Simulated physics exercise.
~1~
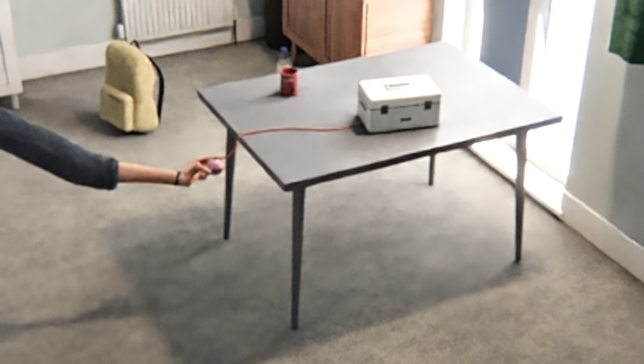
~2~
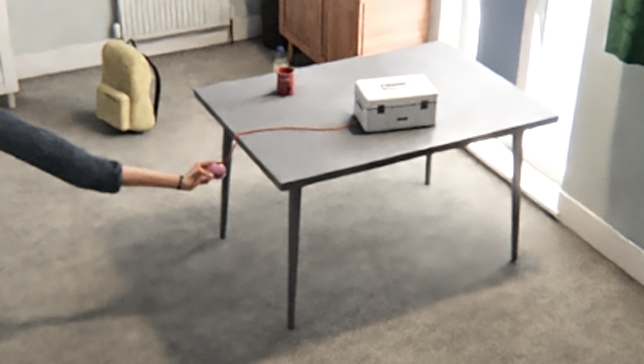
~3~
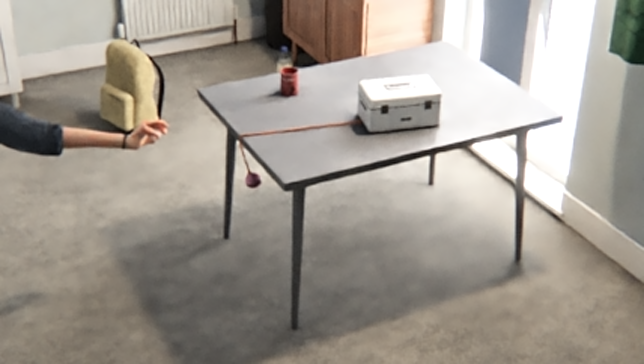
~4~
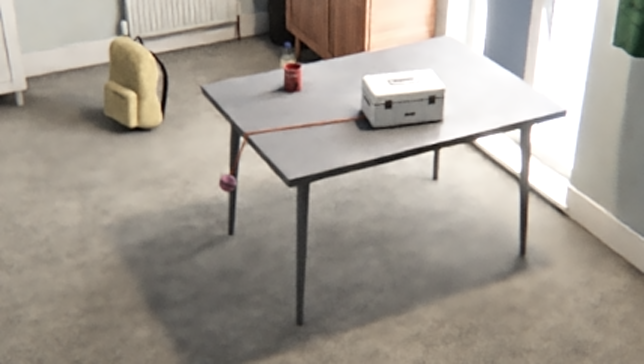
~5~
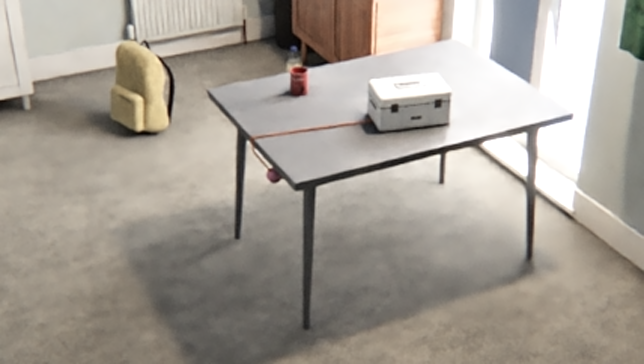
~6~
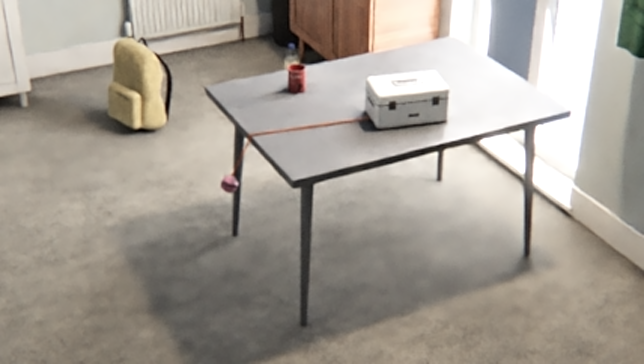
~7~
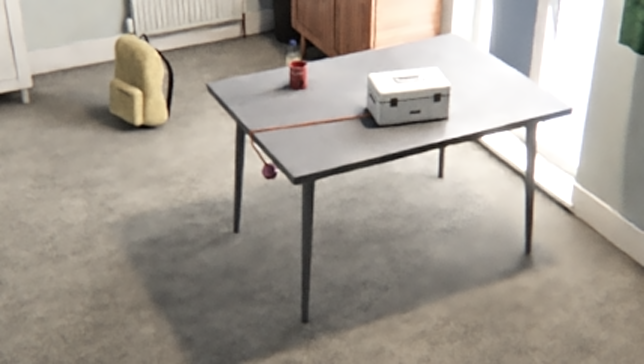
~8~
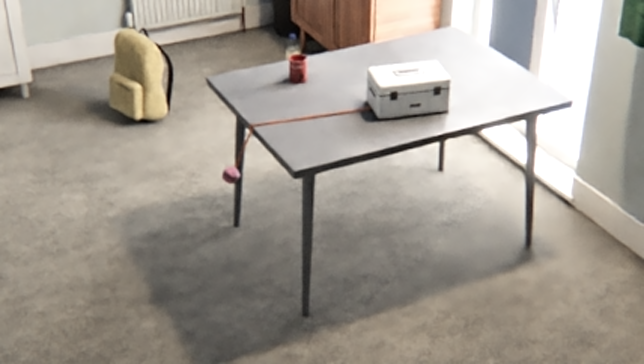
Pink ball on a string swinging beneath a desk edge after a hand releases it, the white toolbox and red cup staying put.
